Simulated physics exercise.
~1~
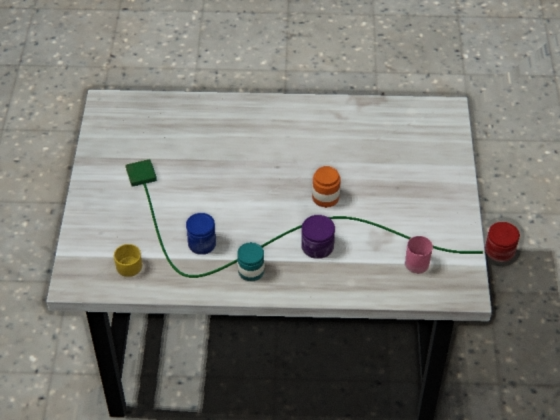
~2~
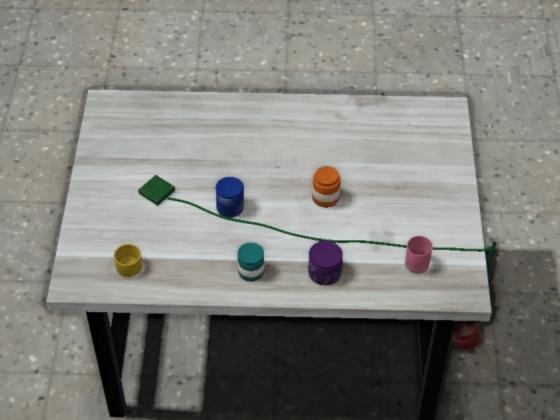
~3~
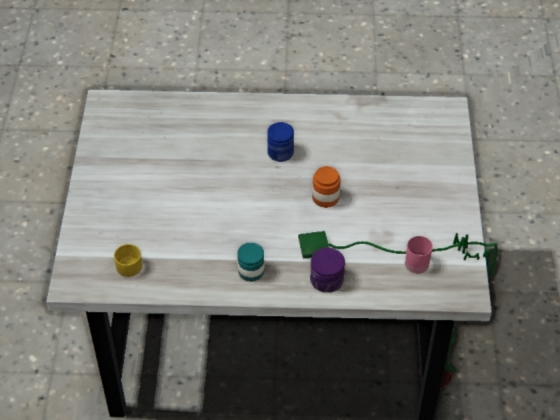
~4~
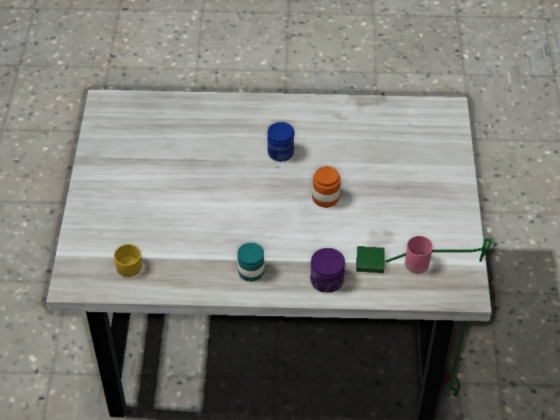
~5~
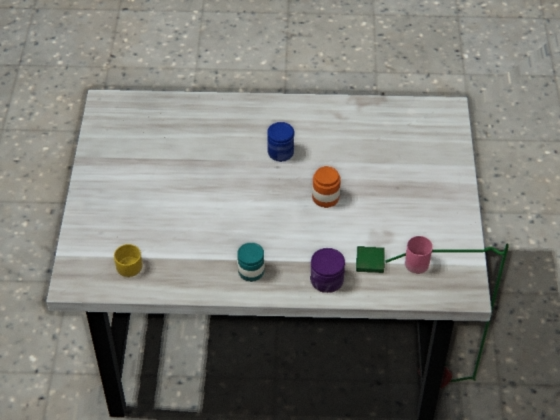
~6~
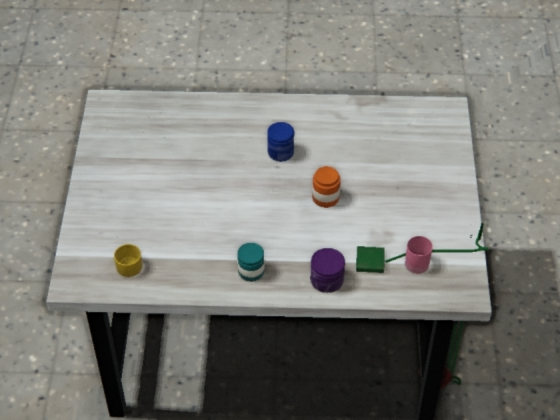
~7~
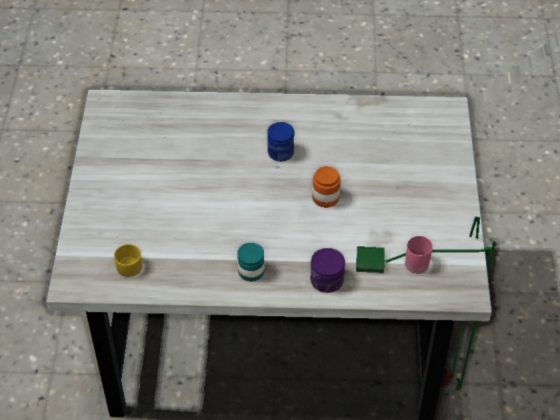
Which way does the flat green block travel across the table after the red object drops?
It slides to the right, coming to rest between the purple tub and the pink cup.
